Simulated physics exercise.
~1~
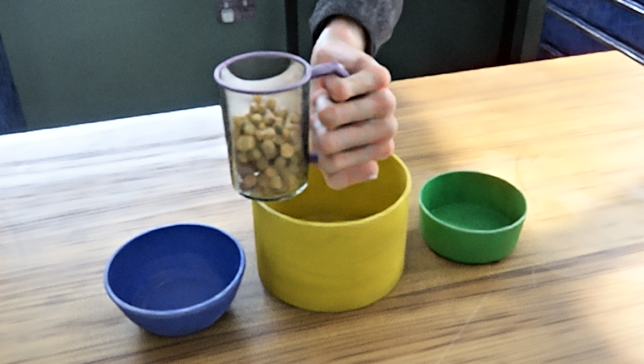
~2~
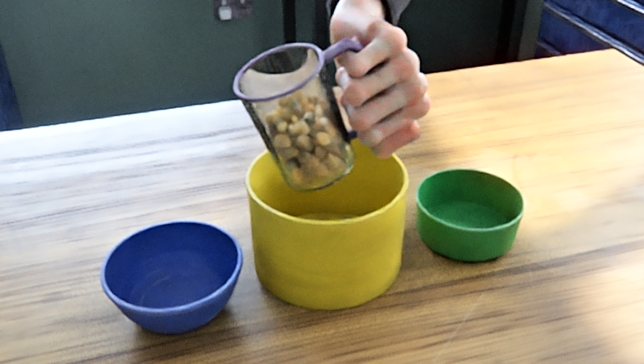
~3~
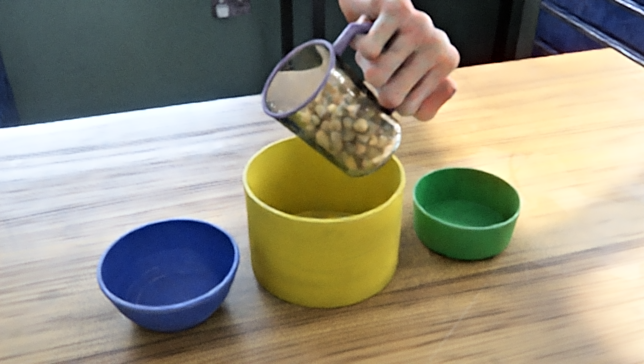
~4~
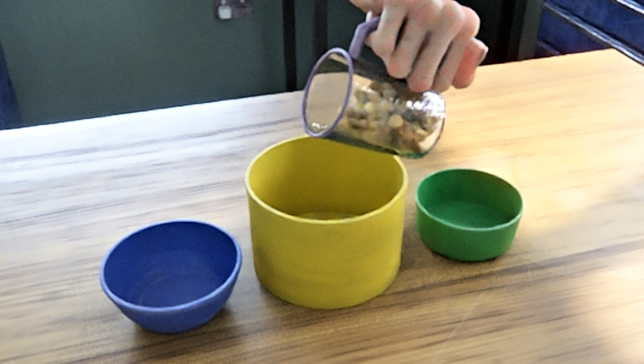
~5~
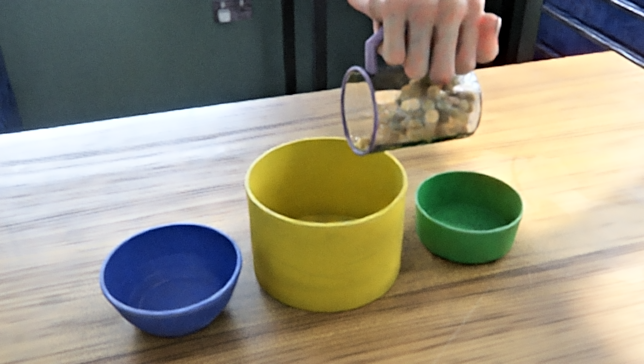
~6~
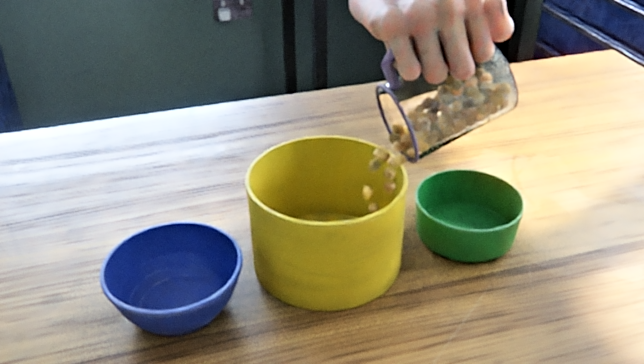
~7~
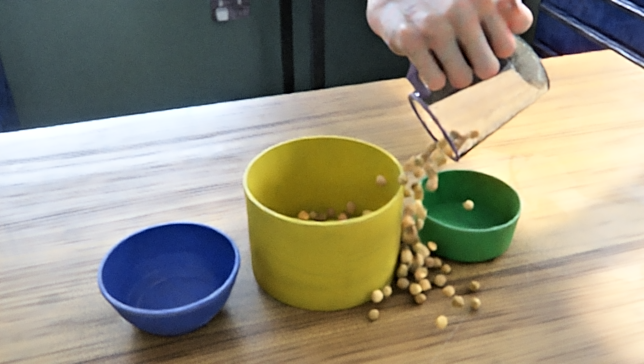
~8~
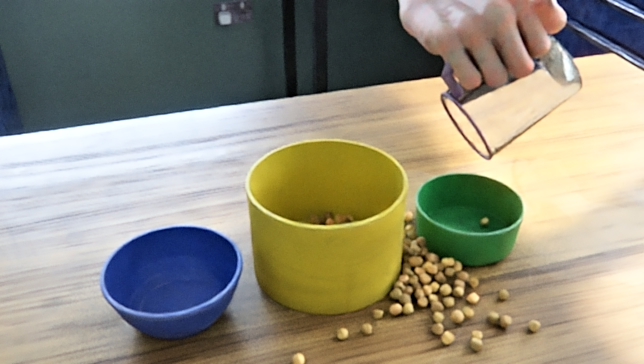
A hand holds a clear cup with a purple rim and handle, filled with dried chickpeas, above a wooden table seen from slightly above. A blue bowl sits at left, a taller yellow pot in the middle and a small green dish at right. The hand moves the cup rightward over the pot while tipping it onto its side. Chickpeas begin falling into the pot, then, as the cup keeps moving right, many spill between the pot and the dish. The emptied cup hovers over the dish, leaving chickpeas in the pot, a scattered pile on the table and a stray one in the dish.
